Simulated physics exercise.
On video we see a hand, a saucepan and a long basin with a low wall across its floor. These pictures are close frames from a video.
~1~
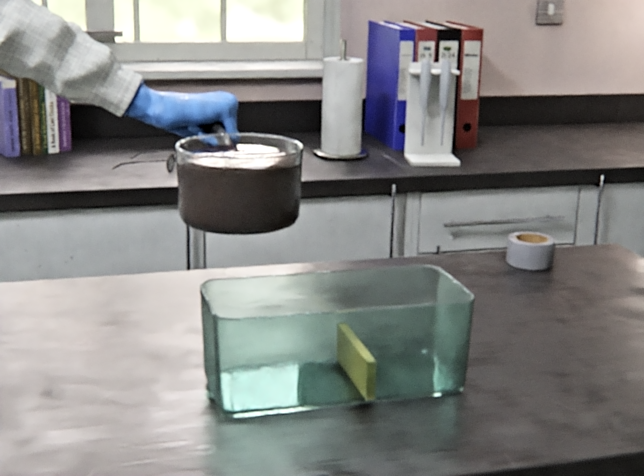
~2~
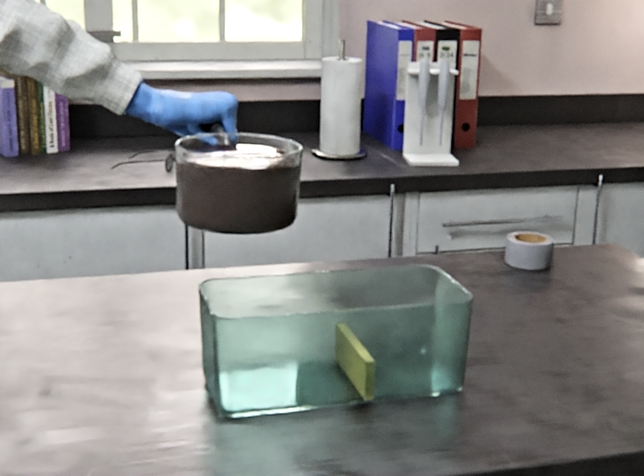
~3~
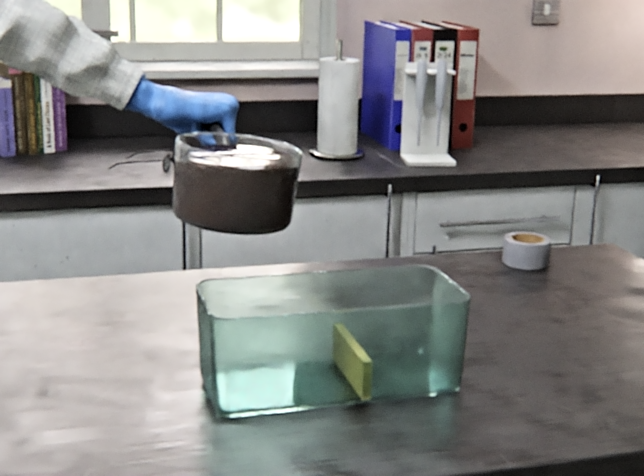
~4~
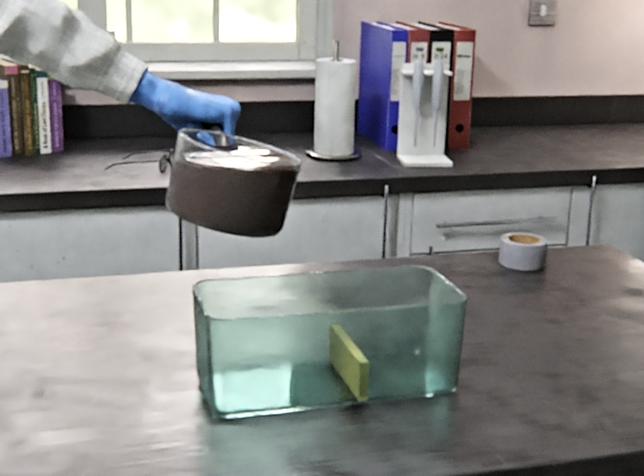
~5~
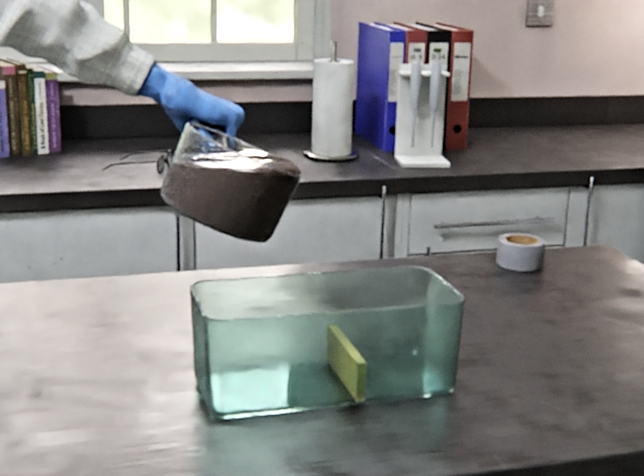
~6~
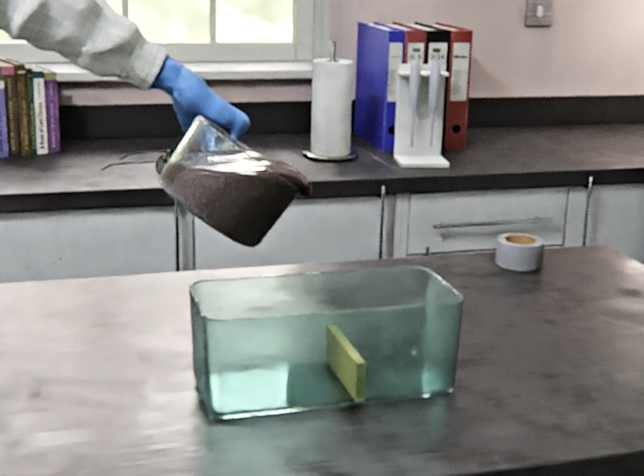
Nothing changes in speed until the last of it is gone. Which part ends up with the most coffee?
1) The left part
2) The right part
1, the left part.
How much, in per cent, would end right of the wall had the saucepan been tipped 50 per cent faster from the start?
About 25 %.
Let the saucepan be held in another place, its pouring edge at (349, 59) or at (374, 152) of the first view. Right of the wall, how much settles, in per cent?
Estimate, first then second: 70 per cent and 75 per cent.
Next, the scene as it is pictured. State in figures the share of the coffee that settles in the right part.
It comes to some 30 per cent.
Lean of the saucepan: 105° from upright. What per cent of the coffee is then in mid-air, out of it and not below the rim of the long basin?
Roughly 35 percent.
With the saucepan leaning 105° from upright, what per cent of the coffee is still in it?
Remaining fraction: Approx. 25 %.
A moment on, the tilt is 105° and 25 per cent is still to pour, 17 is left of the wall and 22 right of it.
Next, the tilt is 119° and 2 per cent is still to pour, 62 is left of the wall and 27 right of it.
Then the tilt is 119° and 0 per cent is still to pour, 65 is left of the wall and 29 right of it.
Later the tilt is 119° and 0 per cent is still to pour, 66 is left of the wall and 30 right of it.
Finally, 66 per cent lies left of the wall, 30 right of it and 4 outside.
